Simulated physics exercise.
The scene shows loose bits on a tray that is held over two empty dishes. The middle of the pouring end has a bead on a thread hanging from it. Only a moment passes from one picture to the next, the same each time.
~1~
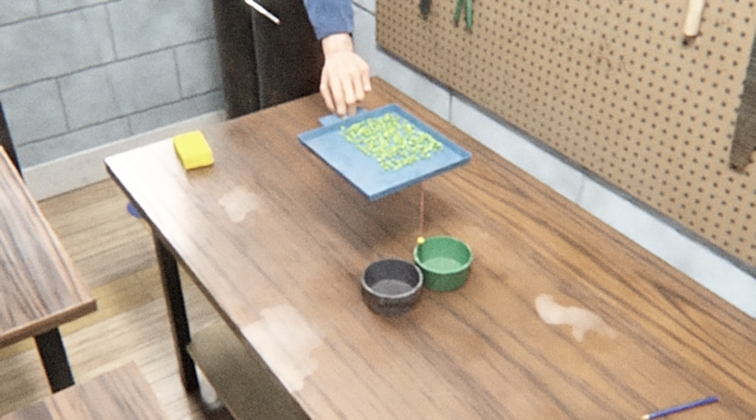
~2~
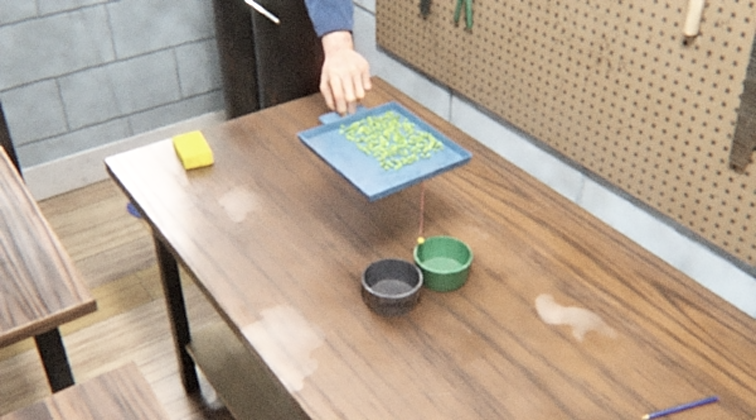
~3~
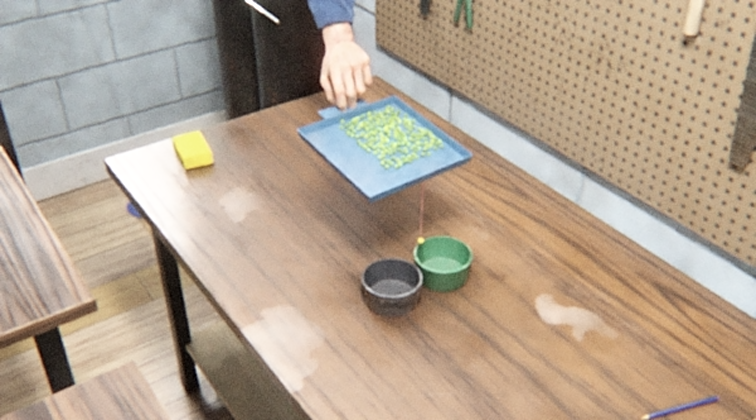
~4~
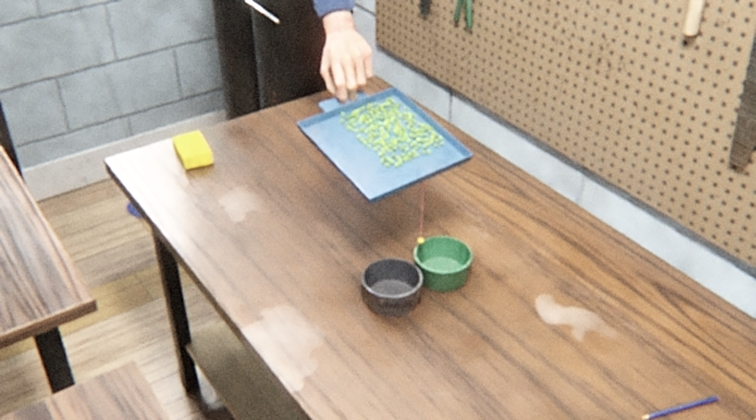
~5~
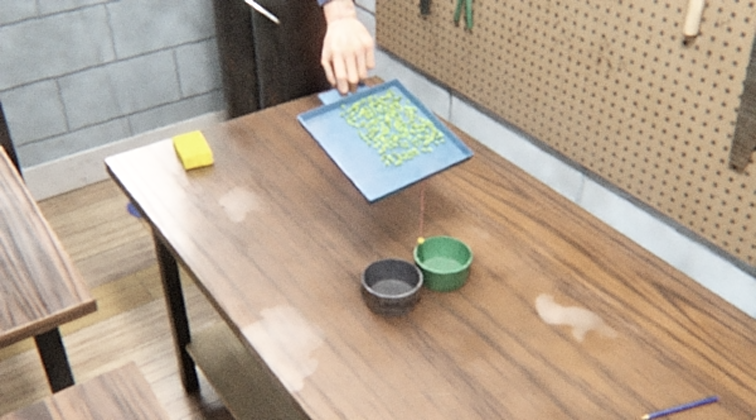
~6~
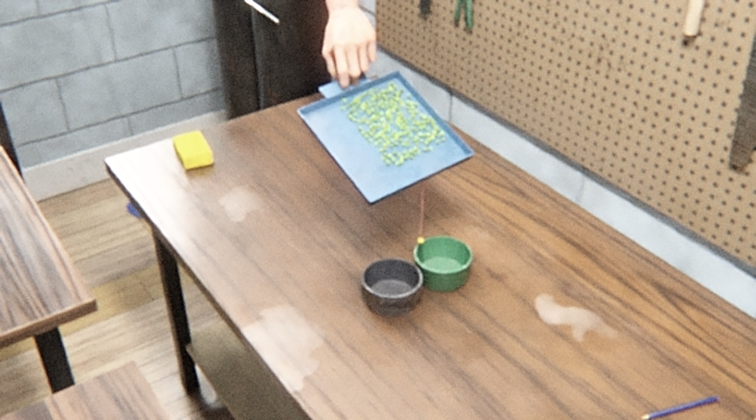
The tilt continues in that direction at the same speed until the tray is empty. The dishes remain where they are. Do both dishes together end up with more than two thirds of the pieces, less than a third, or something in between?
More than two thirds.
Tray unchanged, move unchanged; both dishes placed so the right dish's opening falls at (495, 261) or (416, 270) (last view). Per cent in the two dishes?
Respectively 10 % and 60 %.
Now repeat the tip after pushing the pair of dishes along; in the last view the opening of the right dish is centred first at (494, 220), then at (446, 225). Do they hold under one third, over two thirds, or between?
In order: Under a third, then below one third.
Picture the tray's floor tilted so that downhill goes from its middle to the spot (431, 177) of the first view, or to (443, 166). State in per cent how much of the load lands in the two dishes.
In turn some 50 and 10 per cent.
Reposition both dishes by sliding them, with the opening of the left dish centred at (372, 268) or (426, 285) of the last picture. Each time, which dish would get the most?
Going by the two tries in order: The left-placed dish, then the left-placed dish.
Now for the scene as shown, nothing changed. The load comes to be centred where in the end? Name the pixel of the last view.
Near (401, 294), more or less.
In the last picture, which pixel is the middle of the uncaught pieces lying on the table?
Close to pixel (449, 315) in the last view.
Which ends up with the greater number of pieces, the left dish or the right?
In the end, more sits in the leftmost one.
Soon after the last picture, tray tipped steeply; most on the tray; a stray few in the left dish; a stray few outside both; a small part in the air.
A little later, tray tipped past a quarter turn; about half on the tray; a small part in the left dish; a stray few in the right dish; a small part outside both; about a quarter in the air.
Later still, tray tipped past a quarter turn; about two thirds in the left dish; about a quarter in the right dish; a small part outside both.
At rest, tray tipped past a quarter turn; about two thirds in the left dish; about a quarter in the right dish; a small part outside both.
